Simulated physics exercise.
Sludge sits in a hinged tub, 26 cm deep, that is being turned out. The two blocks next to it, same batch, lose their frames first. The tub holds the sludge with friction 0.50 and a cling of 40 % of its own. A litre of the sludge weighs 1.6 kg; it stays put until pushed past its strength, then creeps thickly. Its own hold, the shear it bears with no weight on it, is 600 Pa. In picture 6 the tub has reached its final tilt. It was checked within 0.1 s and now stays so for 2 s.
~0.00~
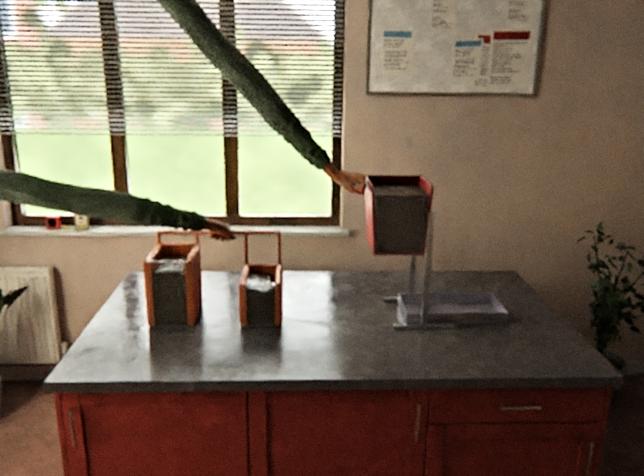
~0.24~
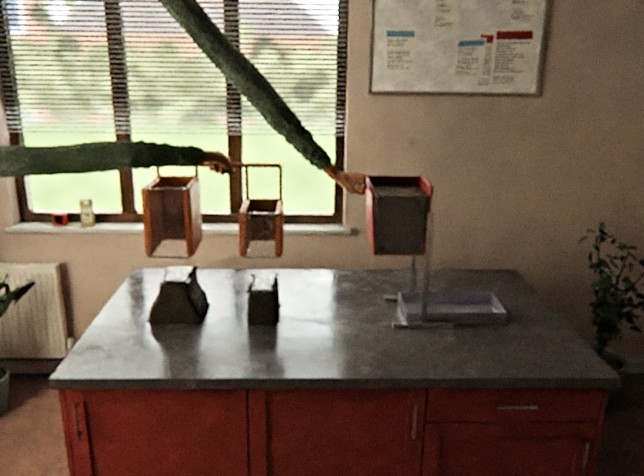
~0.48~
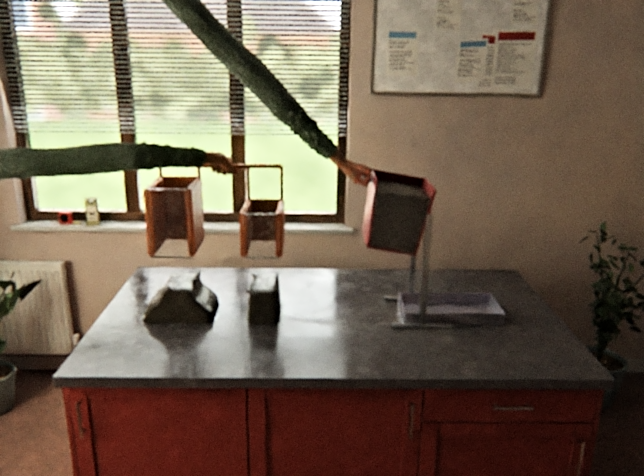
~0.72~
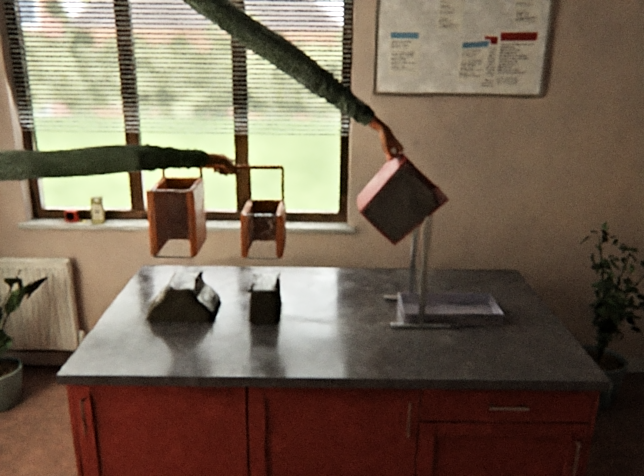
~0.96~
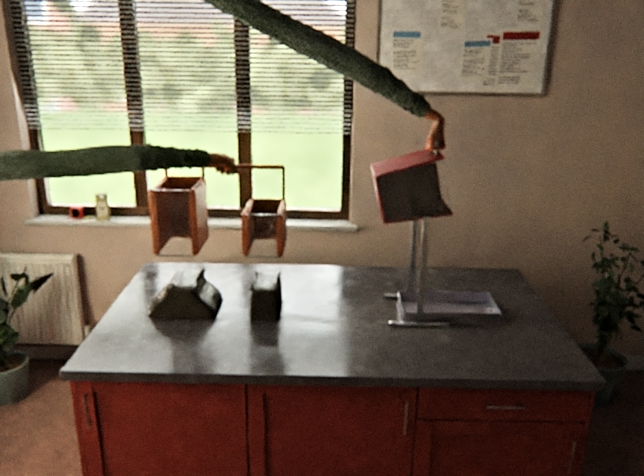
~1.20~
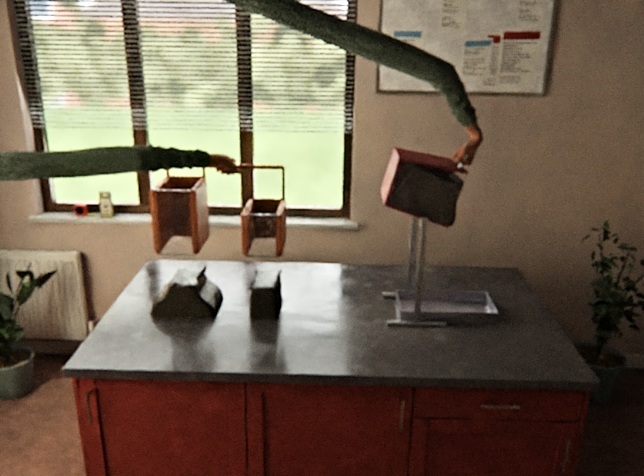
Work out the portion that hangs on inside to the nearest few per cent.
The portion that hangs on inside is near 0 %.
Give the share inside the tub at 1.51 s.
Some 30 per cent.
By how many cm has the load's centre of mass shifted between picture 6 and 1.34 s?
Roughly 8 cm.
After 1.34 s, the tub is at 104 degrees and holds 65 %.
After 1.51 s, the tub is at 104 degrees and holds 31 %.
After 1.68 s, the tub is at 104 degrees and holds 9 %.
After 1.85 s, the tub is at 104 degrees and holds 0 %.
After 3.20 s, the tub is at 104 degrees and holds 0 %.
